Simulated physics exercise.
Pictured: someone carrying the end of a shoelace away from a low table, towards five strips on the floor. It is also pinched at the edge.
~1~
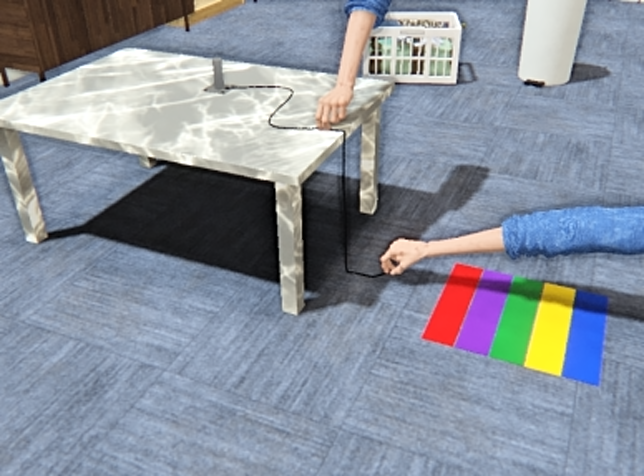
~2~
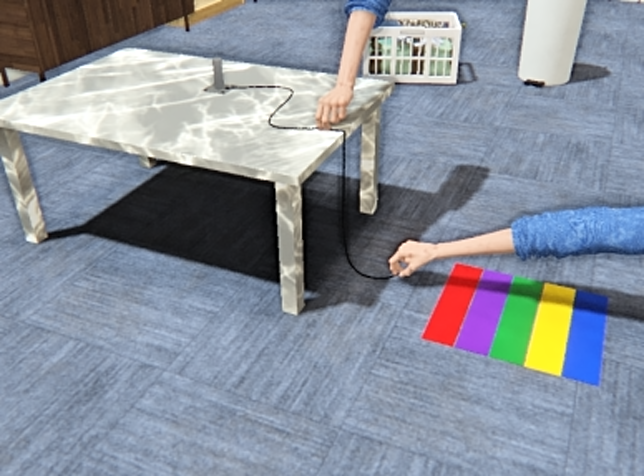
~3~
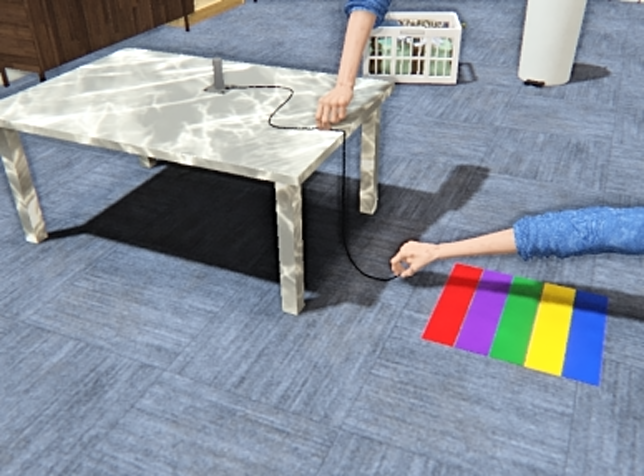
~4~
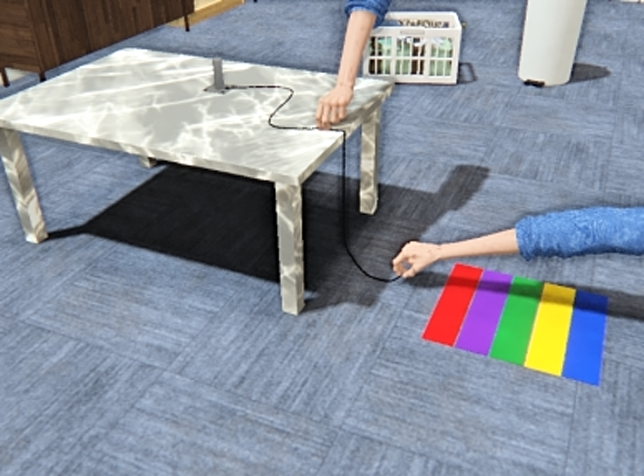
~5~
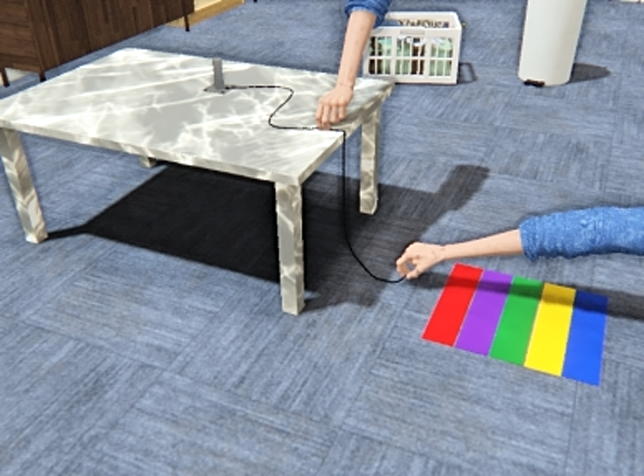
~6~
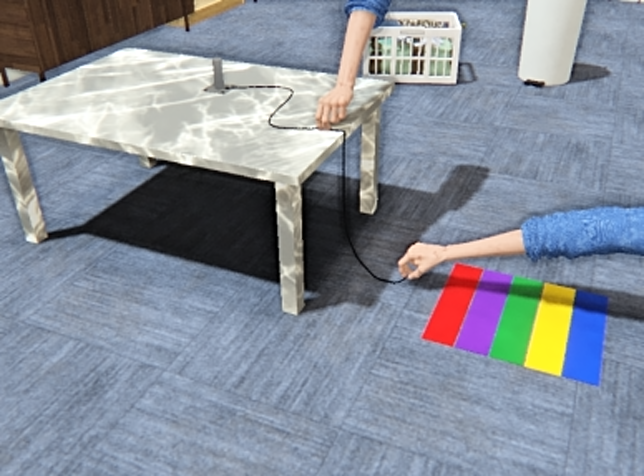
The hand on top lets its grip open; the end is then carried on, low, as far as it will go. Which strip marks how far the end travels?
The blue strip.
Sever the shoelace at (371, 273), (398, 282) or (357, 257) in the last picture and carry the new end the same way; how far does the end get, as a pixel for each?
Try 1: About (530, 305). Try 2: About (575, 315). Try 3: About (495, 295).
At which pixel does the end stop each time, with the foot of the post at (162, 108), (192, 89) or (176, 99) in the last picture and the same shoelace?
Results per try: (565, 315); (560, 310); (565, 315).
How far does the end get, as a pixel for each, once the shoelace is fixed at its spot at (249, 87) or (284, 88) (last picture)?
Around (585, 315), then around (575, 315).
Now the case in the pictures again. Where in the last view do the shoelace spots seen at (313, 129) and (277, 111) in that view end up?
Roughly (397, 159) for the first and (329, 116) for the second.
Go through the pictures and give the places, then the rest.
The first frame shows end (390, 271); red (444, 327); purple (476, 335); green (511, 344); yellow (546, 353); blue (583, 363).
The second frame shows end (399, 273); shoelace through (255, 87) (288, 99) (271, 124) (338, 131) (343, 196) (349, 259).
The third frame shows end (400, 274).
The fourth frame shows end (402, 274); shoelace through (255, 87) (288, 99) (271, 124) (338, 131) (344, 196) (353, 258).
The fifth frame shows end (406, 275).
The sixth frame shows end (407, 275); shoelace through (255, 87) (288, 99) (271, 124) (338, 131) (344, 196) (358, 259).
Early on, end near (533, 305); over green.
Midway, end near (571, 314); over yellow.
At the end of the slack, end near (595, 320); over blue. It gets as far as the blue strip.
